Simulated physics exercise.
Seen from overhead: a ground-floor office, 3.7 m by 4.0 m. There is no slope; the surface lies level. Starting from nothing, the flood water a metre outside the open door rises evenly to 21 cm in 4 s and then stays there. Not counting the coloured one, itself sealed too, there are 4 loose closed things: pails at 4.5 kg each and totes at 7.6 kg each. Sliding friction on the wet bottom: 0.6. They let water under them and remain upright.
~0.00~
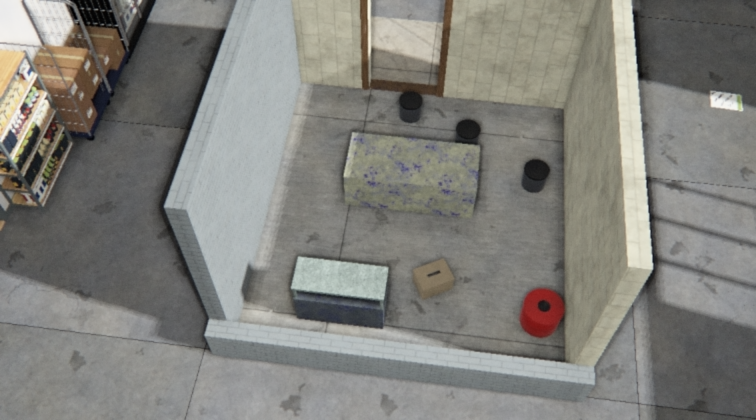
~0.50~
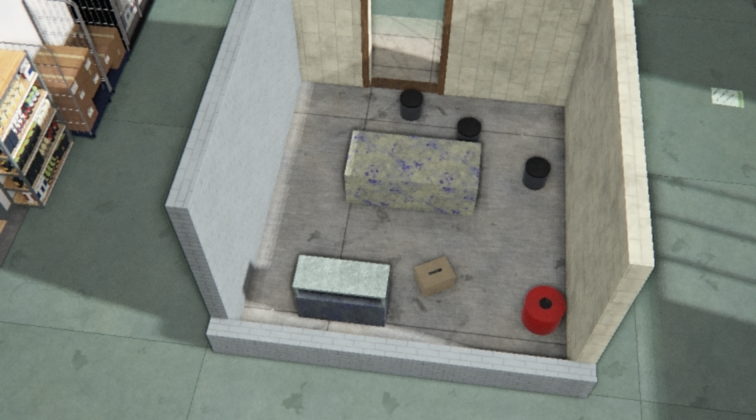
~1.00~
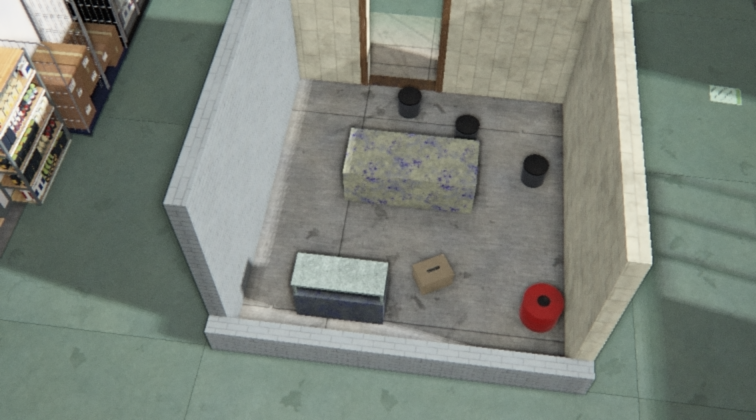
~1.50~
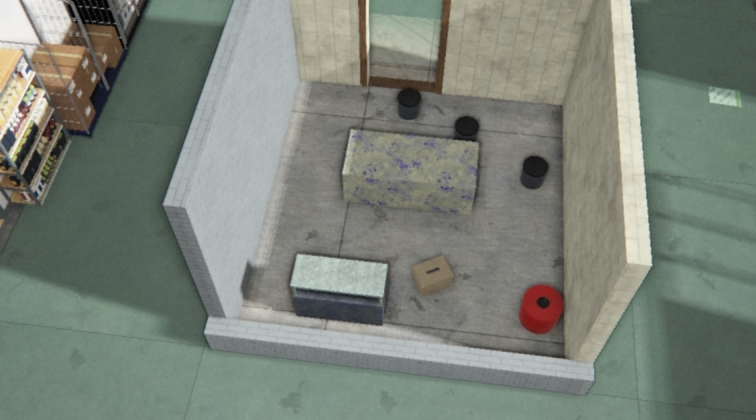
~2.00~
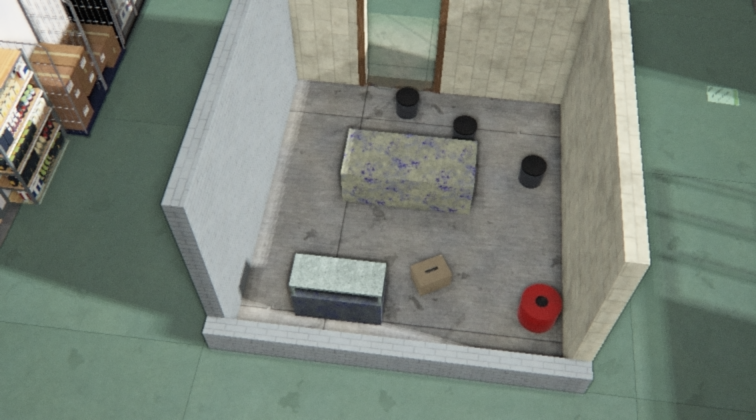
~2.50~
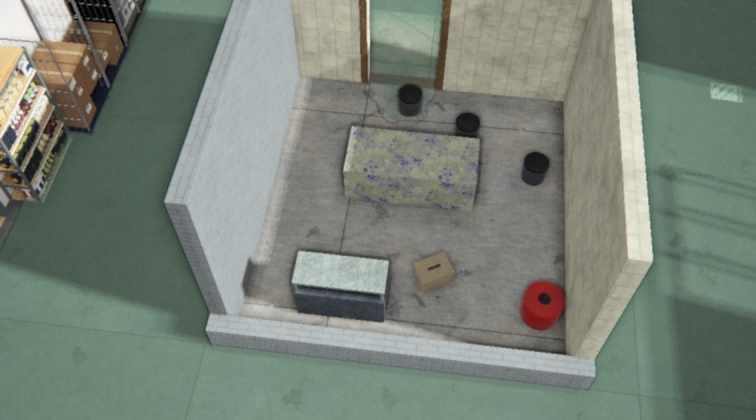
A floor around a small roofless room turns from grey to green early on, while the room, seen from high overhead, keeps its pale walls and grey floor. Inside are a long flower-patterned block in the middle, three black tubs beyond it, a pale-topped chest and brown box nearer, and a red tub at lower right. Nothing inside visibly shifts, and the view only jitters very slightly.
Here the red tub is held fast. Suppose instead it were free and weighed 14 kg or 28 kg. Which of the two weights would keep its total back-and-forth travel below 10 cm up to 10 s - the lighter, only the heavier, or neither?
It seems the lighter option will anchor it.
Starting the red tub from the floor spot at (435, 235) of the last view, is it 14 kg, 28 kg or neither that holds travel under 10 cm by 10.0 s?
Outcome - success with both.
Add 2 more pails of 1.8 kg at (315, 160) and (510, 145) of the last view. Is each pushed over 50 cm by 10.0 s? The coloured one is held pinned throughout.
Well, beyond half a metre and then beyond half a metre.
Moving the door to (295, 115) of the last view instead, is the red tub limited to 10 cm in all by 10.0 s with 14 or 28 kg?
There just the heavier succeeds.
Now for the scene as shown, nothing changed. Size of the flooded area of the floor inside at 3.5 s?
I'd put it close to 2.5 m2.
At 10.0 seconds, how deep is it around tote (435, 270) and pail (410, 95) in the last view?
Some 5 cm at the first, some 10 cm at the second.
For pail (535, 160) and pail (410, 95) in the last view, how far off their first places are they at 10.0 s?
Respectively 120 and 40 centimetres.
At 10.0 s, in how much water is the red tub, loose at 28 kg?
Roughly 7 cm.
After 3.5 s the red tub would be 0 cm from its start with 14 kg and 0 cm from its start with 28 kg; 0 cm of water round it then.
After 4.5 s the red tub would be 0 cm from its start with 14 kg and 0 cm from its start with 28 kg; 0 cm of water round it then.
After 7.0 s the red tub would be 0 cm from its start with 14 kg and 0 cm from its start with 28 kg; 0 cm of water round it then.
After 10.0 s the red tub would be 0 cm from its start with 14 kg and 0 cm from its start with 28 kg; 7 cm of water round it then.
